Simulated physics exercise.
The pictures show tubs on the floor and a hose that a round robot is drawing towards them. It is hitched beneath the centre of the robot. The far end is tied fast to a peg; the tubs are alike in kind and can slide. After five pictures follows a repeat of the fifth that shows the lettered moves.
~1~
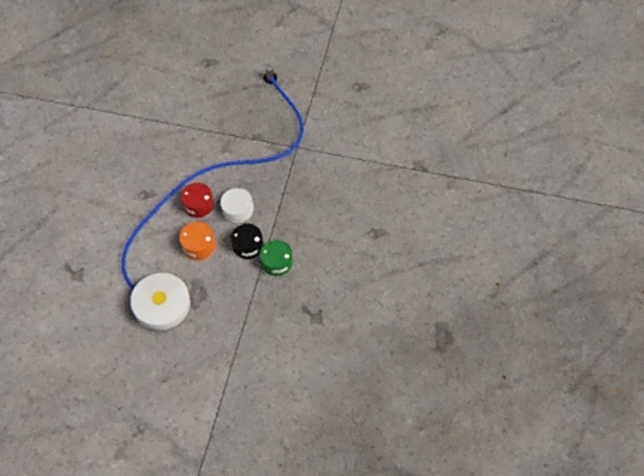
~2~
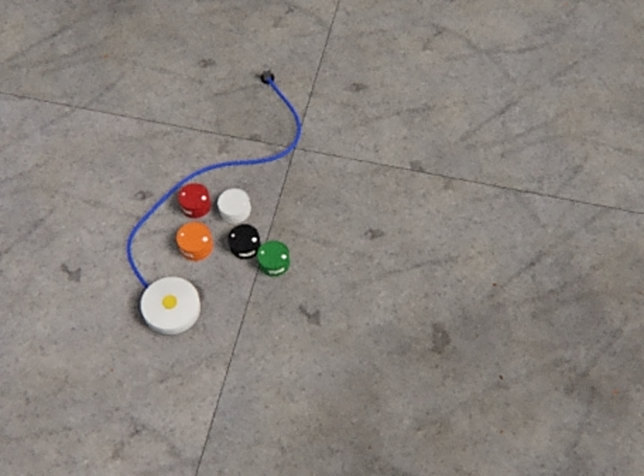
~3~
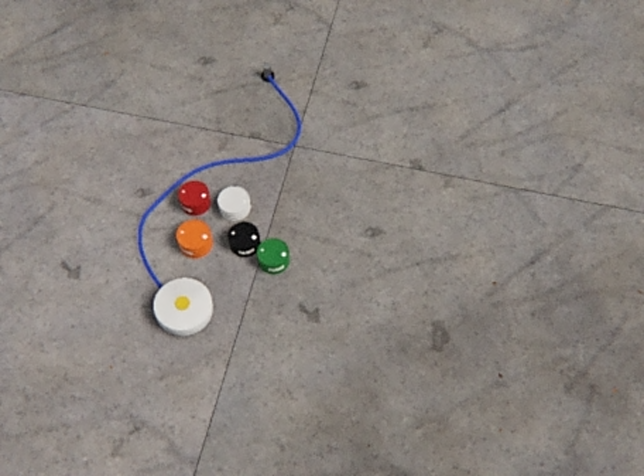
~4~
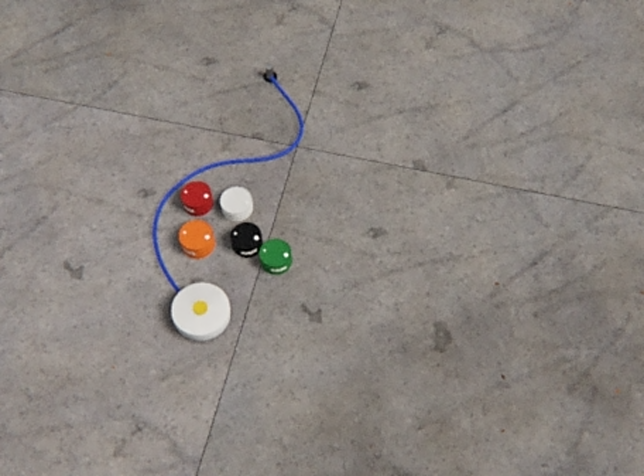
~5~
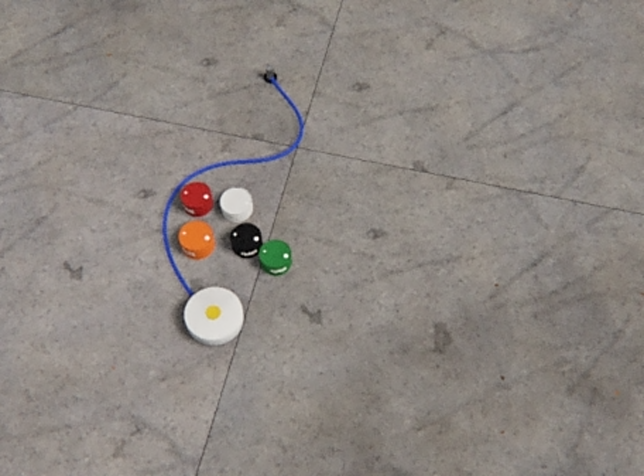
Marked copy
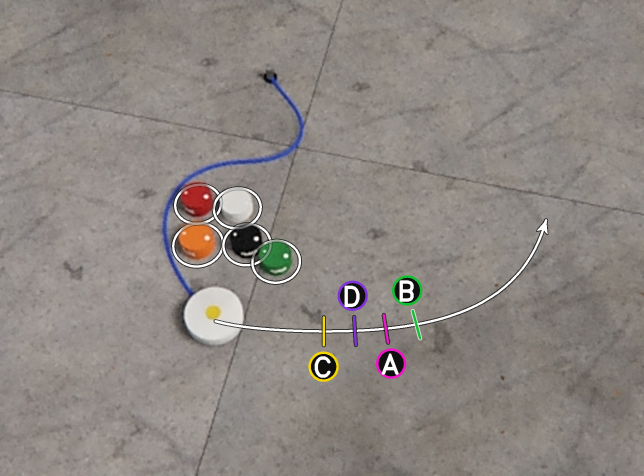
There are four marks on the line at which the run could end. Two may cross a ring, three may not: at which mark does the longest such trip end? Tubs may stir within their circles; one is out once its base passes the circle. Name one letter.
The limit holds up to D.
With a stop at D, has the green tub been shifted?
No.
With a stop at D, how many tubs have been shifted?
By then, two.
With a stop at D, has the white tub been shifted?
By then, no.
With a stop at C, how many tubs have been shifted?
The count is none.
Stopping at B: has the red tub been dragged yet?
Yes.
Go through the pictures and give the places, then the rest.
In the first picture, peg (270, 73); orange tub (198, 241); black tub (247, 241).
In the second picture, robot (171, 306); red tub (195, 201).
In the third picture, robot (184, 308); green tub (274, 256).
In the fourth picture, robot (202, 312); orange tub (197, 240).
In the fifth picture, robot (214, 317); red tub (197, 200); white tub (237, 205); green tub (276, 258).
On the marked copy, A at (386, 329); B at (416, 324); C at (324, 331); D at (355, 331); the route from (215, 321) via (414, 325) to (546, 220).
Taking D. A third of the way, robot (264, 325).
Two thirds of the way, robot (312, 327).
When it is over, robot (355, 327); orange tub (218, 229); red tub (207, 201); two over the rings.
As for the rest, A has three over the rings; B has five over the rings; C is within the limit but short.
